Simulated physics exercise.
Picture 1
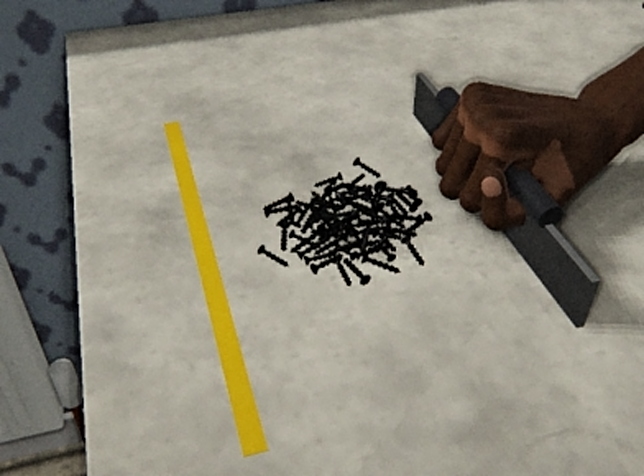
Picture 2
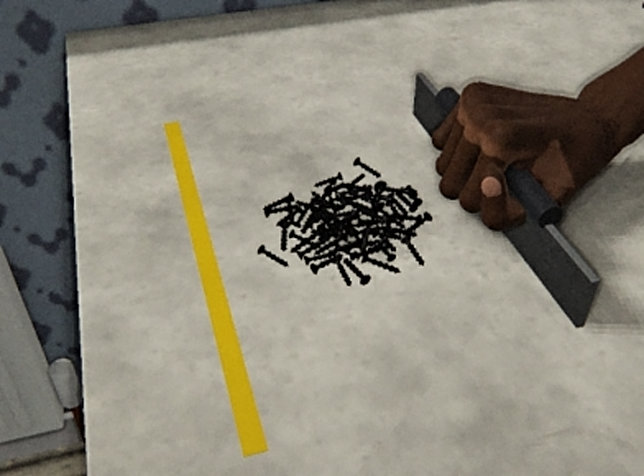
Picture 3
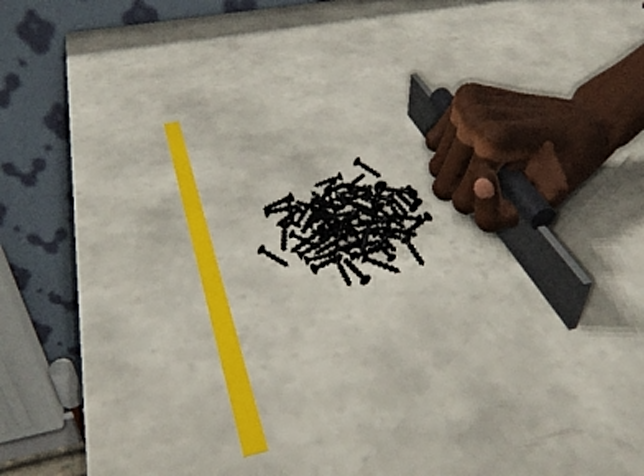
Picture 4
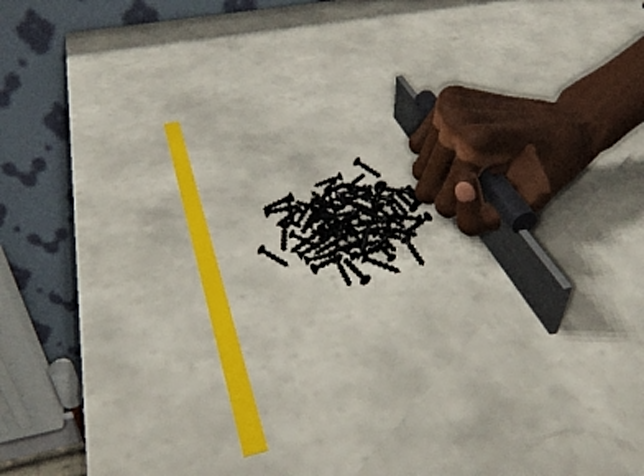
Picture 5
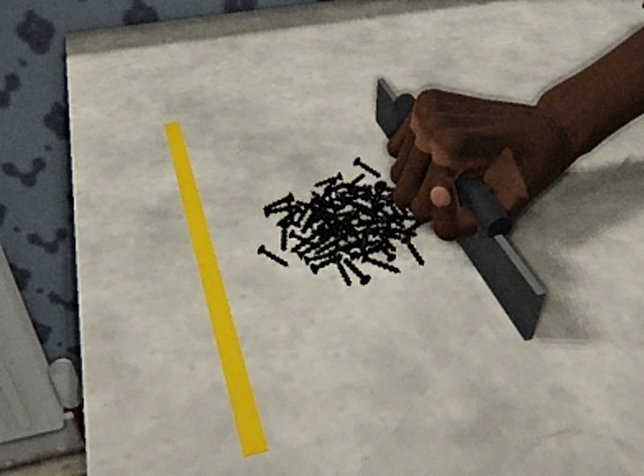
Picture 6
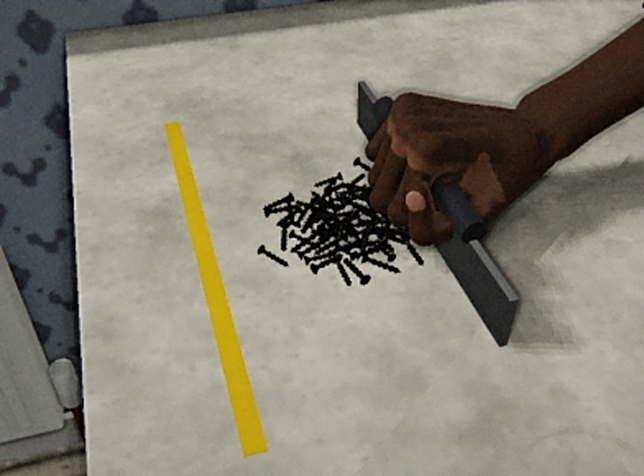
A dark grey scraper, gripped by a hand reaching in from the right, rests briefly and then slides left across a pale mottled tabletop, seen from above by a still camera. A heap of black screws lies in the middle, with a strip of yellow tape to its left and patterned blue-grey beyond the table's edge. The hand and blade close in on the heap's right side, overlapping it slightly.
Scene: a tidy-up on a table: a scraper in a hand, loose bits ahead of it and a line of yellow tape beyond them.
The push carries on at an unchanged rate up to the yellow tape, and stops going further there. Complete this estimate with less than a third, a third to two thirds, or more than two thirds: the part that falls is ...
The part that falls is less than a third.
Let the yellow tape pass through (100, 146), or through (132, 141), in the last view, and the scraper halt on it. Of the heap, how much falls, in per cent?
Roughly 90 % and 30 %.
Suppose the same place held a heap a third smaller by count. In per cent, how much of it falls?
My guess is about 0 per cent.
Just after the last frame, scraper still moving, near (305, 190); heap all on the table, its front near (213, 242).
A moment on, scraper stopped at the yellow tape; heap all on the table, its front near (91, 261).
Further on, scraper stopped at the yellow tape; heap about a tenth over the edge.
When it is over, scraper stopped at the yellow tape; heap about a tenth over the edge.
